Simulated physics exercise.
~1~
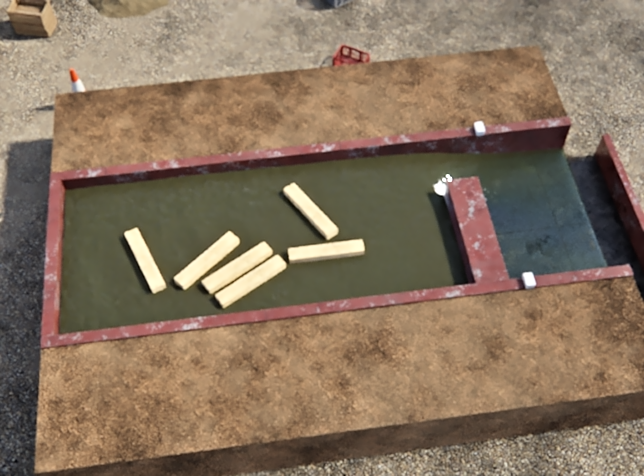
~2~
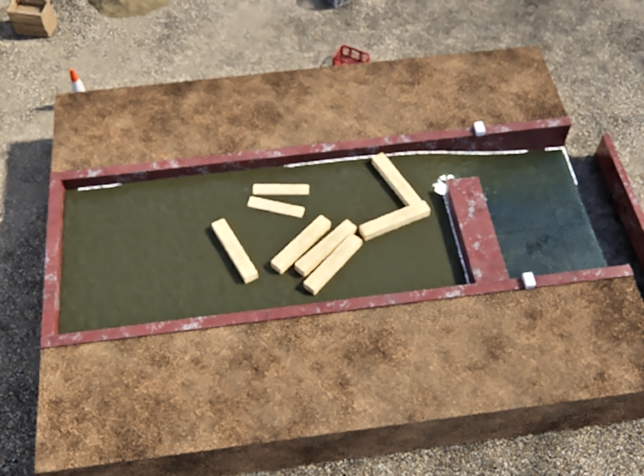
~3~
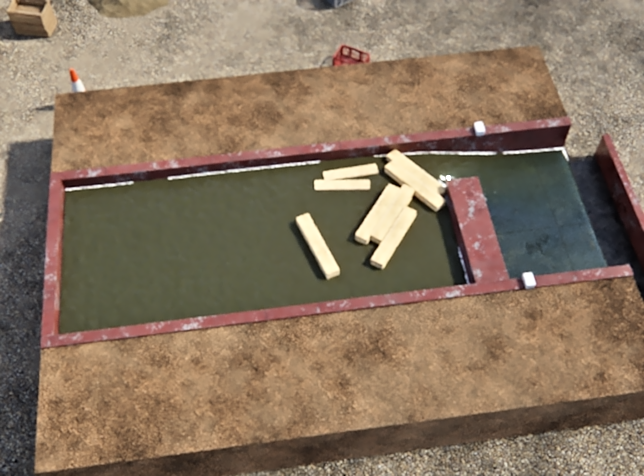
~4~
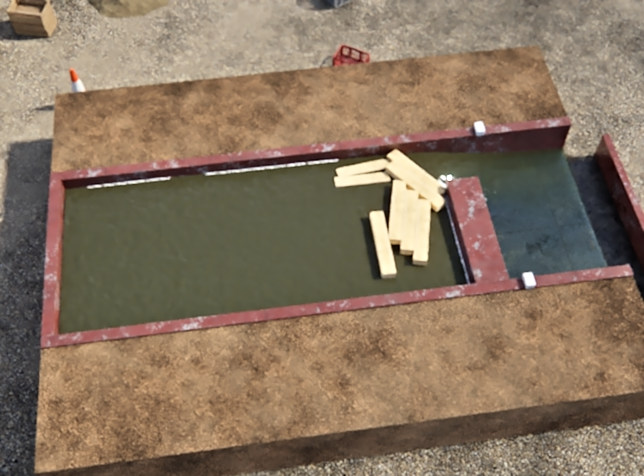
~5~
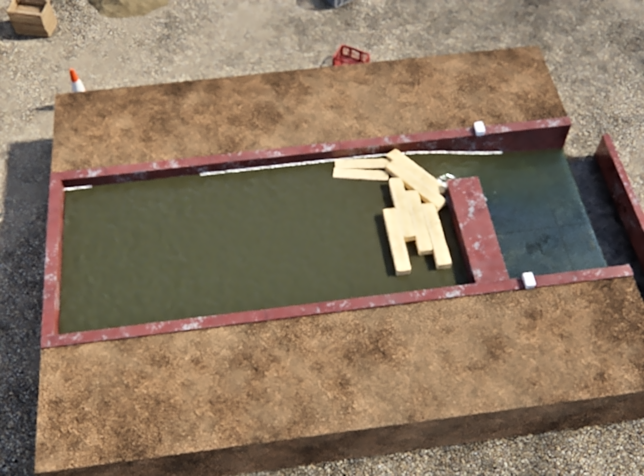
In a drain with dark red walls seen from above, pale wooden beams and boards float on murky green water and drift right, bunching together beside a raised red block, where they end up in a tight cluster, still afloat, with none past the block.
